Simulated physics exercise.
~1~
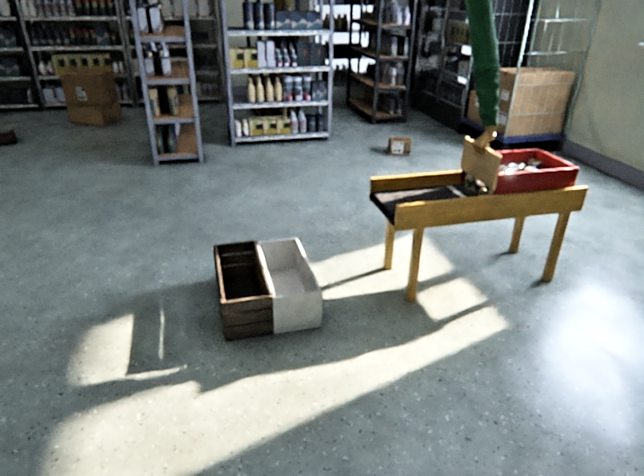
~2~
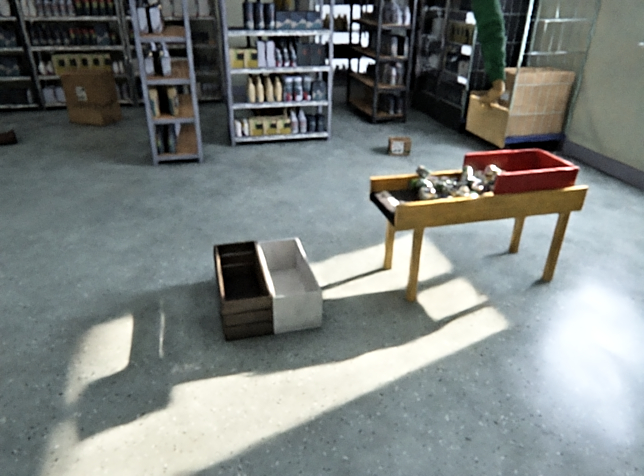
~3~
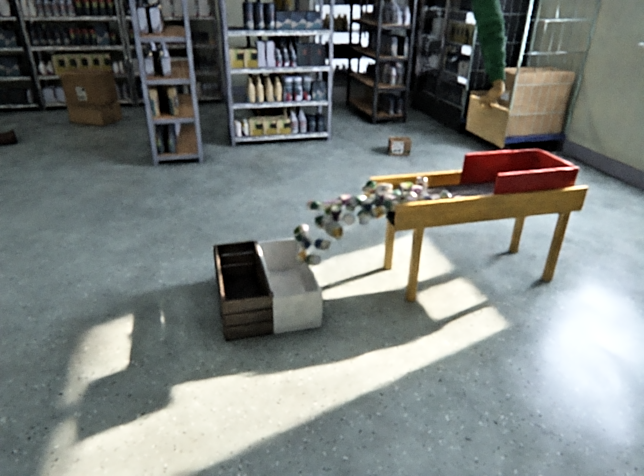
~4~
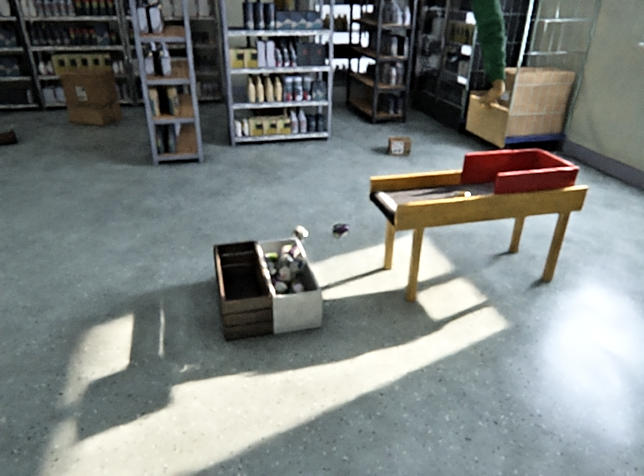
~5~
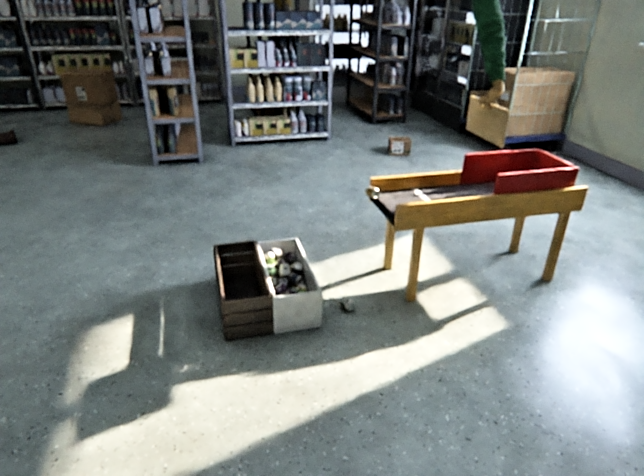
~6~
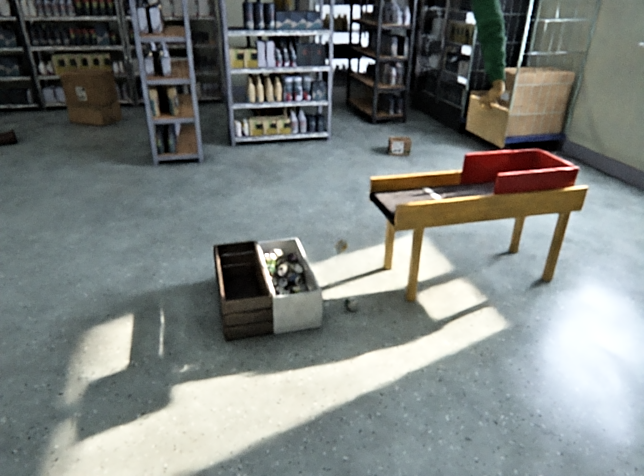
To begin with, a red pen of mini cans sits on a wooden-sided belt table, held back by a gate beneath a green arm, with a white tub and a black tote on the floor to the left. The gate lifts away, and the cans travel left along the belt. They spill off its end in a stream and drop toward the white tub. Most land inside it, while a few stragglers follow. Finally, the white tub holds a heap of cans, two lie on the floor short of it, and the black tote appears empty.
